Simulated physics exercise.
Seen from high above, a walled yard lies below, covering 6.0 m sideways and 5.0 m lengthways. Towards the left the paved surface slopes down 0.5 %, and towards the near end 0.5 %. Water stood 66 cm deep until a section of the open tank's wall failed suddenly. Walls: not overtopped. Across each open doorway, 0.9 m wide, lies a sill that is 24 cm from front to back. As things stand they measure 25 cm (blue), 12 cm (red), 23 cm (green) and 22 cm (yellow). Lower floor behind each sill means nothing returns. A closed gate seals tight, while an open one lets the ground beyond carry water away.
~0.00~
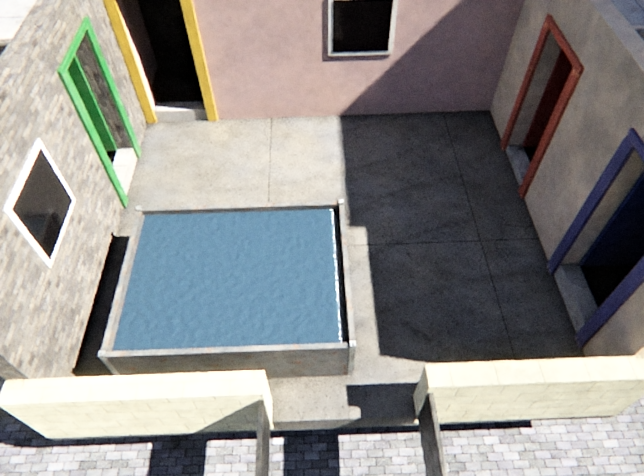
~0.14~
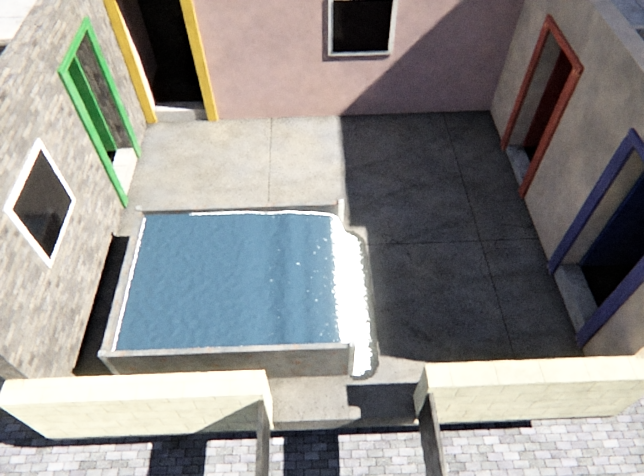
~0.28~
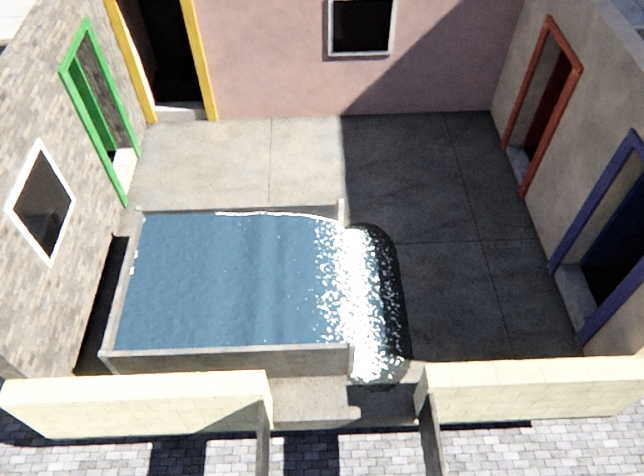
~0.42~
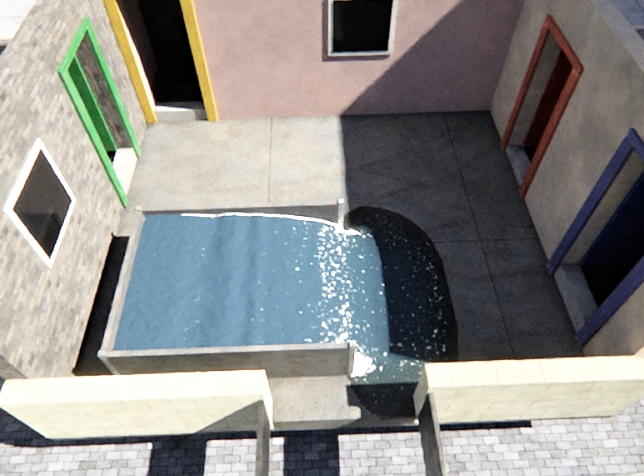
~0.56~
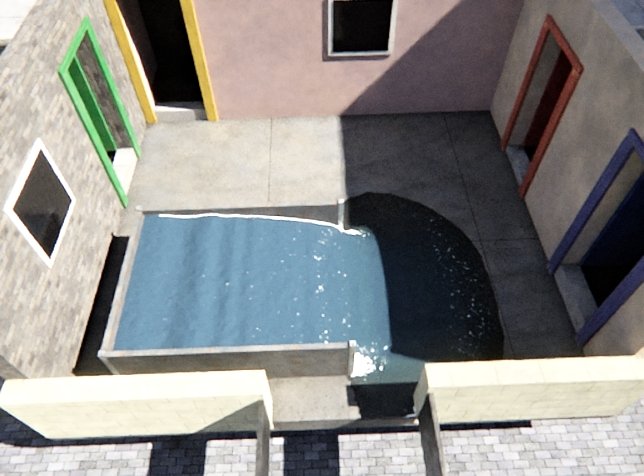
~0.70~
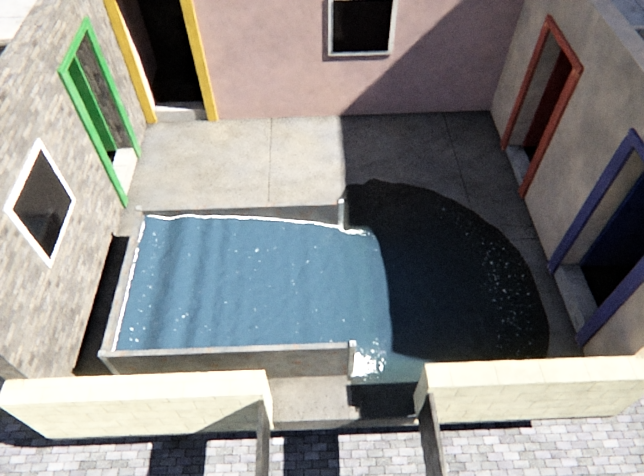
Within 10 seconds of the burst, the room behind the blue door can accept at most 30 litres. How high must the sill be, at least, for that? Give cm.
About 33 cm.
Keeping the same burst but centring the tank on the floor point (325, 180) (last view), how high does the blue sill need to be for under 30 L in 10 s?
12.0 cm, give or take.
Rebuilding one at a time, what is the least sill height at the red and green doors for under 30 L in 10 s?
Roughly 13.5 cm at red and 14.0 cm at green.
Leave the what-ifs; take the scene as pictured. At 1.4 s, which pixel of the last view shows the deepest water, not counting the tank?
Look close to (572, 372).
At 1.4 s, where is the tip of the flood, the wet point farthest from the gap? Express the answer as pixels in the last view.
The farthest wet point sits near (512, 173) in the last view.
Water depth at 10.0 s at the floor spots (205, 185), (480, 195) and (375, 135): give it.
That's 13, 6 and 6 cm, in the order given.
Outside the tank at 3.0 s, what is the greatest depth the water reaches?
Up to some 35 cm.
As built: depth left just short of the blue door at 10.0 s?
6.5 cm.
After 1.4 s water covers 40 % of the floor, deepest (46 cm) near (572, 372); 37 cm at the blue door, 13 litres in over its 25 cm sill.
After 3.0 s water covers 45 % of the floor, deepest (35 cm) near (572, 372); 34 cm at the blue door, 105 litres in over its 25 cm sill.
After 10.0 s water covers 95 % of the floor, deepest (24 cm) near (73, 392); 7 cm at the blue door, 121 litres in over its 25 cm sill.
At the blue door as built, the water arrived by 0.8 s and peaked near 42 cm at 2.2 s.
With a sill of 30 cm, 57 litres would have come in within the 10 s; with 40.5 cm, 1 litre. So under 30 litres takes about 33 cm.
